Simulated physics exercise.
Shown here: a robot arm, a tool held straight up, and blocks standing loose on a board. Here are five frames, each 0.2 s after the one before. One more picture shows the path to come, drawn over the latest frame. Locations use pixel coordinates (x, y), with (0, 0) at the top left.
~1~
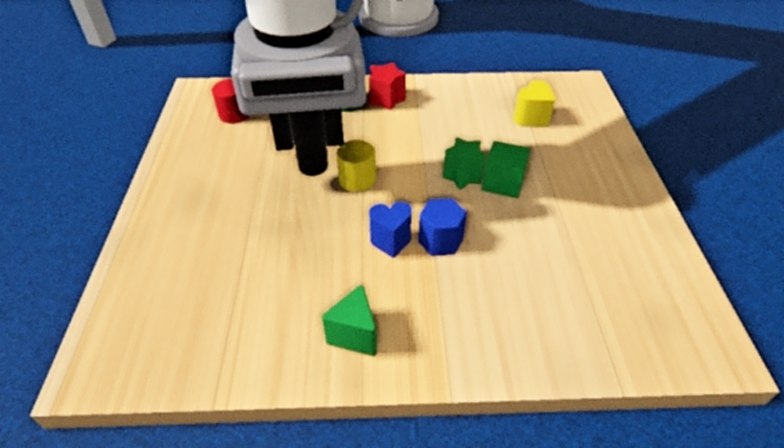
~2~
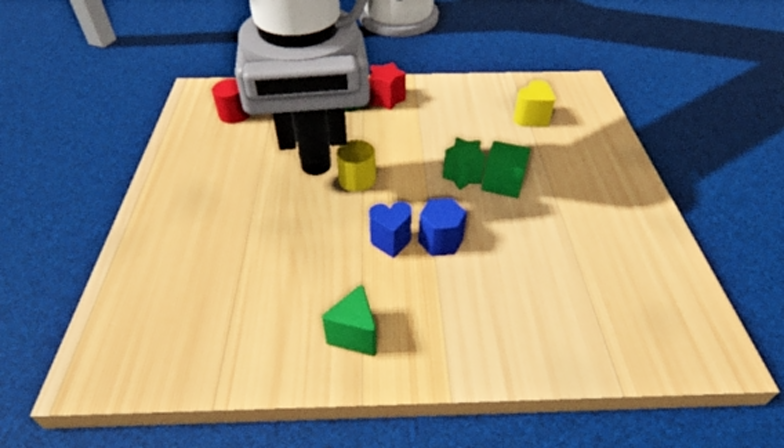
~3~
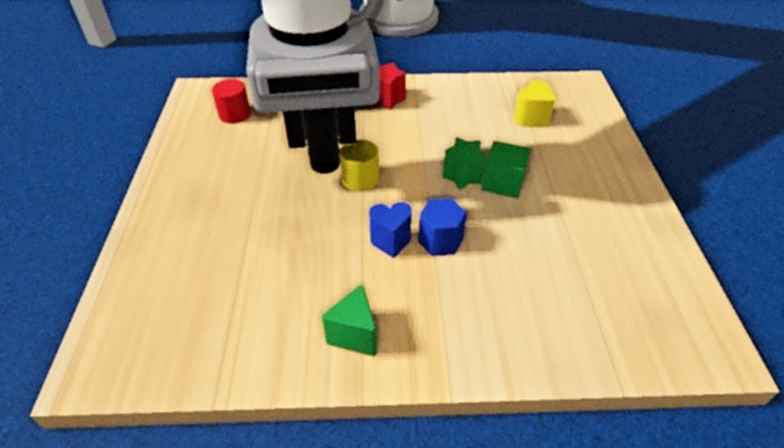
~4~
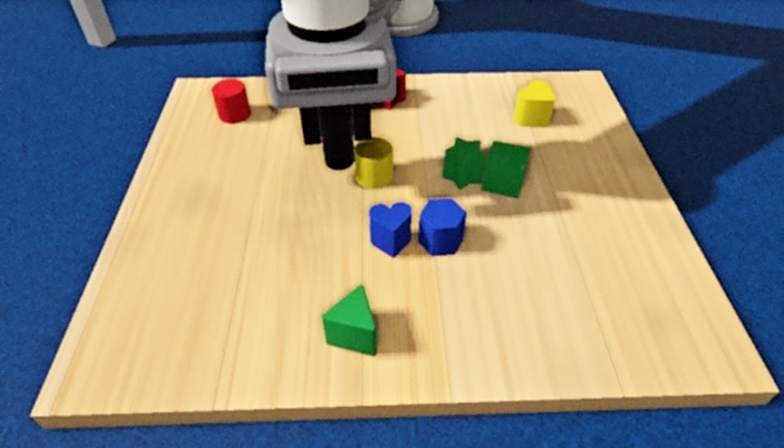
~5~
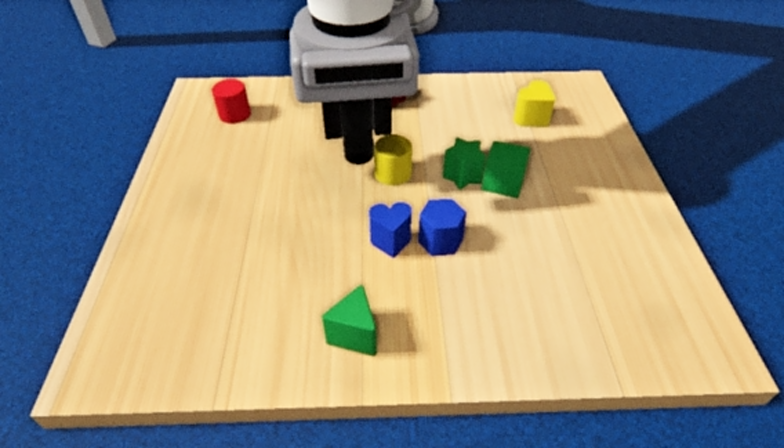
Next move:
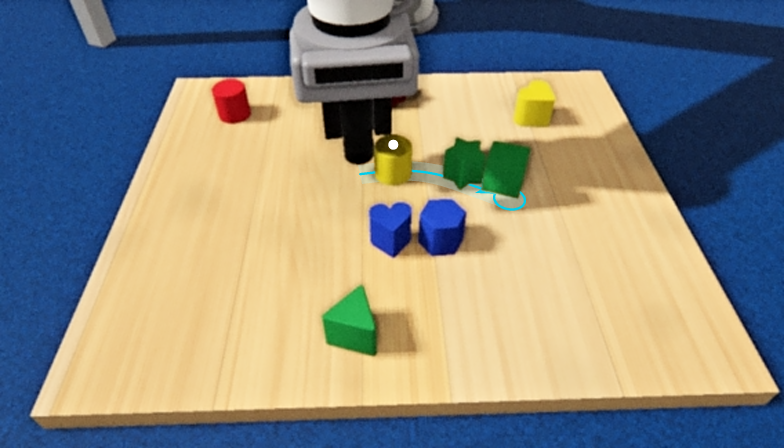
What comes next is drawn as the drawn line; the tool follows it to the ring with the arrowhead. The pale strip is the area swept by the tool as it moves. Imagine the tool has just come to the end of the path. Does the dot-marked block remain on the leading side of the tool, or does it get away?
Most likely the dot-marked block stays ahead.
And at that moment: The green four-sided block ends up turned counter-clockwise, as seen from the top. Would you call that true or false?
That is true.
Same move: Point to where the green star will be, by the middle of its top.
Answer: (589, 174).
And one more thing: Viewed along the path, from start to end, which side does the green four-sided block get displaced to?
The shift is leftward.
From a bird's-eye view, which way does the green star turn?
Anticlockwise.
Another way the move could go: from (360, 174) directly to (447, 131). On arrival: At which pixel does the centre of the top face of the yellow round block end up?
I predict (429, 139).
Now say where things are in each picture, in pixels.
Tool tip at (314, 168); block tops, yellow round block at (356, 150); blue hexagon at (443, 212); green star at (466, 148); green four-sided block at (509, 154), in the first frame.
Tool at (317, 167); blocks unchanged, in the second frame.
Tool at (325, 165); yellow round block at (359, 150), in the third frame.
Tool at (340, 162); yellow round block at (374, 148), in the fourth frame.
Tool at (359, 157); yellow round block at (393, 145); blue hexagon at (443, 212); green star at (466, 148); green four-sided block at (509, 154), in the fifth frame.
Path on the board, from (360, 174) over (411, 171) and (460, 181) to (509, 199); the dot is on the yellow round block.
What follows on the original path. One third of the way, tool at (412, 153); yellow round block at (447, 147); green star at (483, 152), turned 15° anticlockwise; green four-sided block at (525, 155).
Two thirds of the way, tool at (464, 164); yellow round block at (500, 160); green star at (536, 166), turned 15° anticlockwise; green four-sided block at (572, 161), turned 40° anticlockwise.
At the end, tool at (513, 181); yellow round block at (553, 174); blue hexagon in place; green star at (589, 174), turned 30° anticlockwise; green four-sided block at (619, 162), turned 55° anticlockwise.
